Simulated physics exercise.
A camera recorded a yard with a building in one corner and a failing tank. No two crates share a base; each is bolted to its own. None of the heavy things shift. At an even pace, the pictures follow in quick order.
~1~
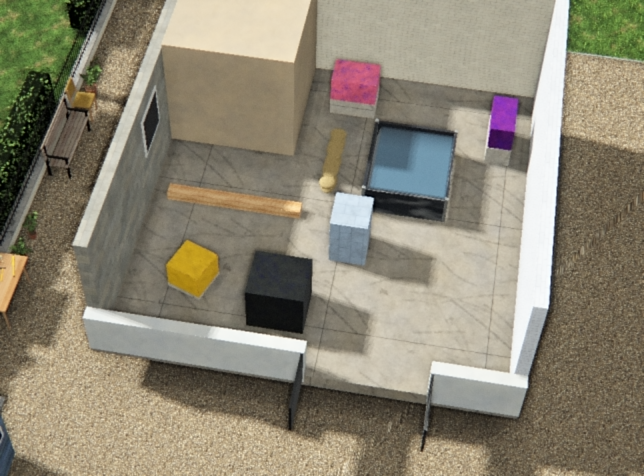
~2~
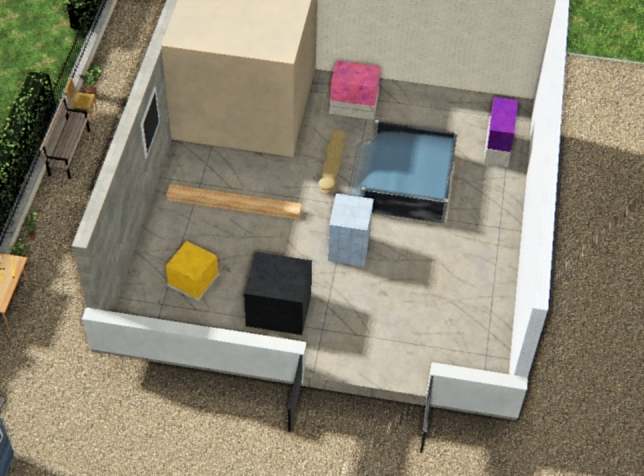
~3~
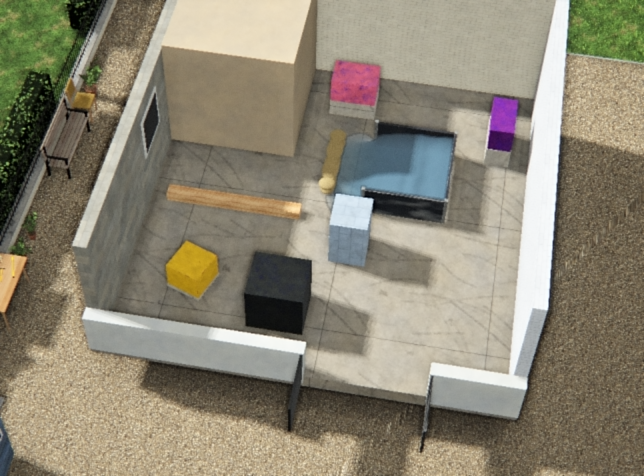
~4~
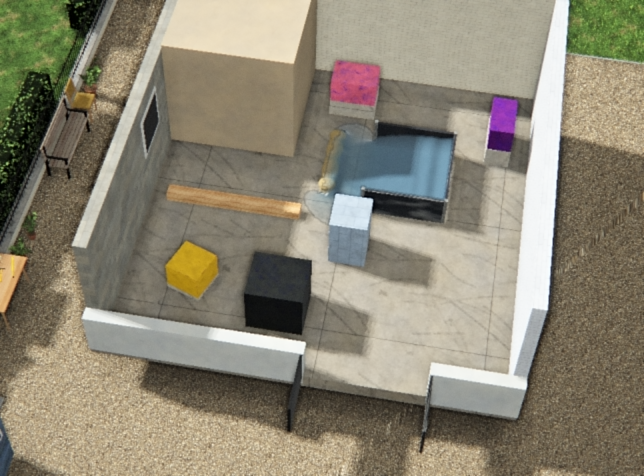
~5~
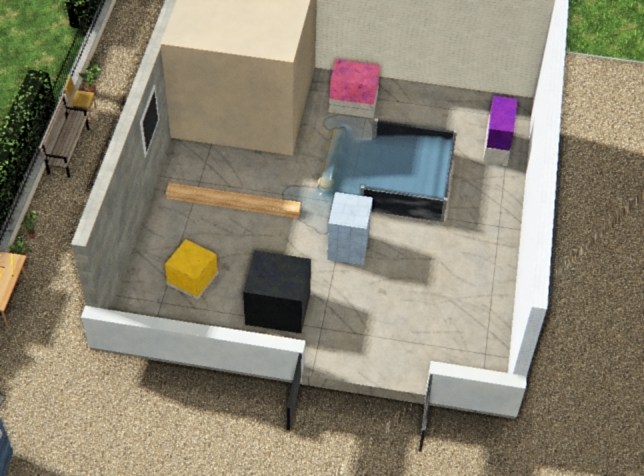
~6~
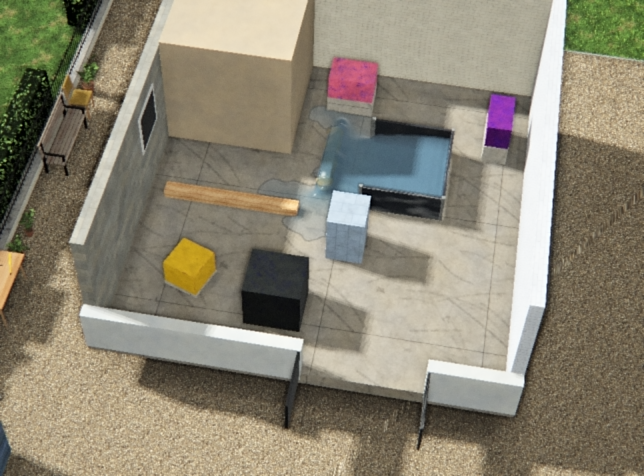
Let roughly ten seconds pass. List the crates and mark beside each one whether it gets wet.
Yellow crate - gets wet; purple crate - stays dry; pink crate - stays dry.
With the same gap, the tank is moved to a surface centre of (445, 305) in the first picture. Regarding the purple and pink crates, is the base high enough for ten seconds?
Purple: Untouched; pink: Untouched.
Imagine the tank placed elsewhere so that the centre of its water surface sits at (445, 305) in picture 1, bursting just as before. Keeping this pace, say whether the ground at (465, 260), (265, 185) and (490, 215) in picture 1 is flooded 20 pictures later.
As listed: Free of water, dry, not flooded.
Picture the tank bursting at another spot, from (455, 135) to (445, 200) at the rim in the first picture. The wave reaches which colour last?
That would be the yellow one.
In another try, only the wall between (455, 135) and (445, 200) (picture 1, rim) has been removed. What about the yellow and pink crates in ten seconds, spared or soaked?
My take: The yellow one stays clear, while the pink one stays clear.
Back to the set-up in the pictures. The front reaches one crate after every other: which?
The answer here is the one in purple.
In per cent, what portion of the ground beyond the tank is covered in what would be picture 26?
I'd say 50 per cent.
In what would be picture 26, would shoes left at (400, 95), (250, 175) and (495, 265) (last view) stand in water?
Point one sodden, point two sodden, point three left clear.
A moment on, water covers 20 % of the floor; the yellow crate not reached, the purple crate not reached, the pink crate water round its plinth.
Next, water covers 35 % of the floor; the yellow crate water round its plinth, the purple crate not reached, the pink crate water round its plinth.
Then, water covers 50 % of the floor; the yellow crate water round its plinth, the purple crate water round its plinth, the pink crate water round its plinth.
Later, water covers 65 % of the floor; the yellow crate water round its plinth, the purple crate water round its plinth, the pink crate water round its plinth.
In the end, water covers 85 % of the floor; the yellow crate was topped, the purple crate stayed above the water, the pink crate stayed above the water.
